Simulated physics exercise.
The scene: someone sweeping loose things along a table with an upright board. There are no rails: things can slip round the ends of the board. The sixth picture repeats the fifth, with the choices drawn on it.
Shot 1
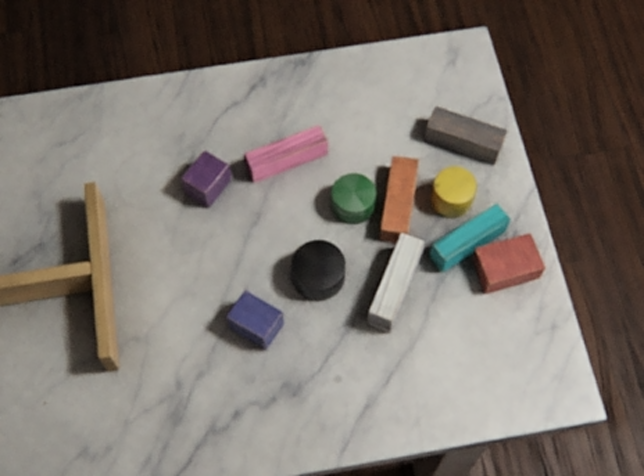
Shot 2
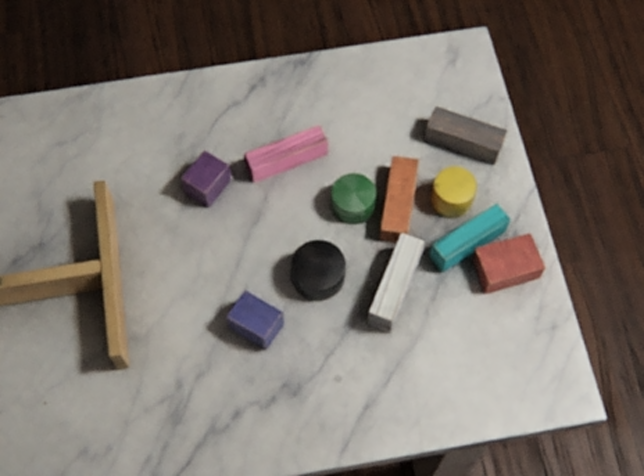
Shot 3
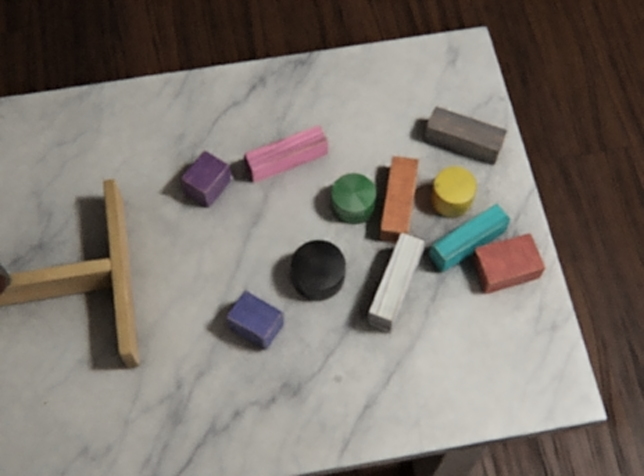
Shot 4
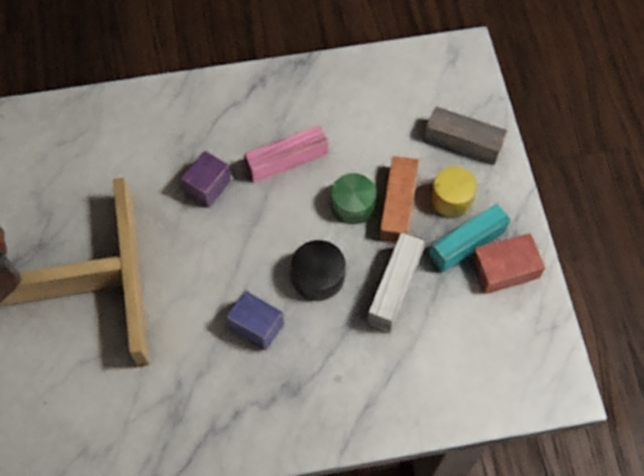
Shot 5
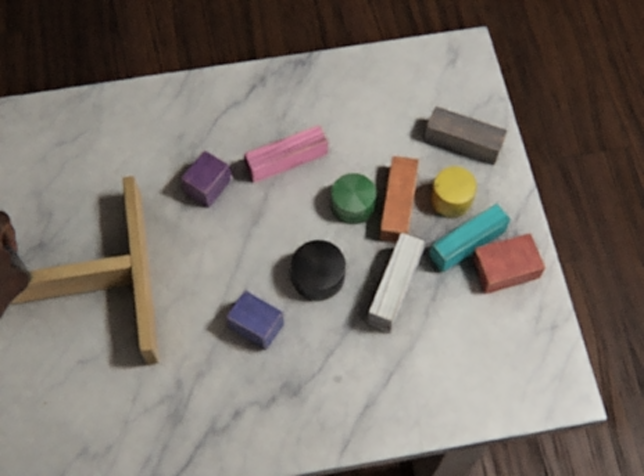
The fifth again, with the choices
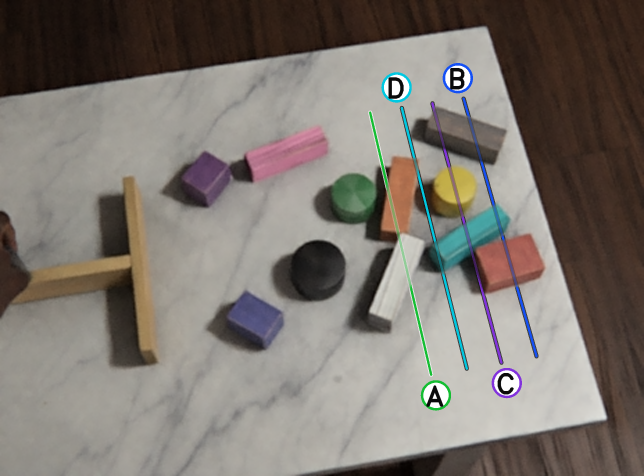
A wooden T-shaped board slid slowly to the right across a marble table, with a hand coming into view behind its handle, while the colourful blocks and round pieces stayed still.
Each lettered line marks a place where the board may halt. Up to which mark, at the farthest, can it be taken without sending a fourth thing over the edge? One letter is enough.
The farthest such stop is C.
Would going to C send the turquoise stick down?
By then, yes.
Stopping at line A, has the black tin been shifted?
Yes.
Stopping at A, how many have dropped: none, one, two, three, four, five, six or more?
The count is none.
On the marked copy, A at (399, 235); B at (498, 219); C at (465, 225); D at (432, 230).
With C. Early on, board (256, 240); pink stick (316, 141); purple block (263, 162).
Further on, board (375, 221); red block (512, 267); turquoise stick (499, 225).
At the end, board (465, 207); turquoise stick over the edge; red block over the edge; three fallen.
As for the rest, A is within the limit but short; B drops five; D is within the limit but short.
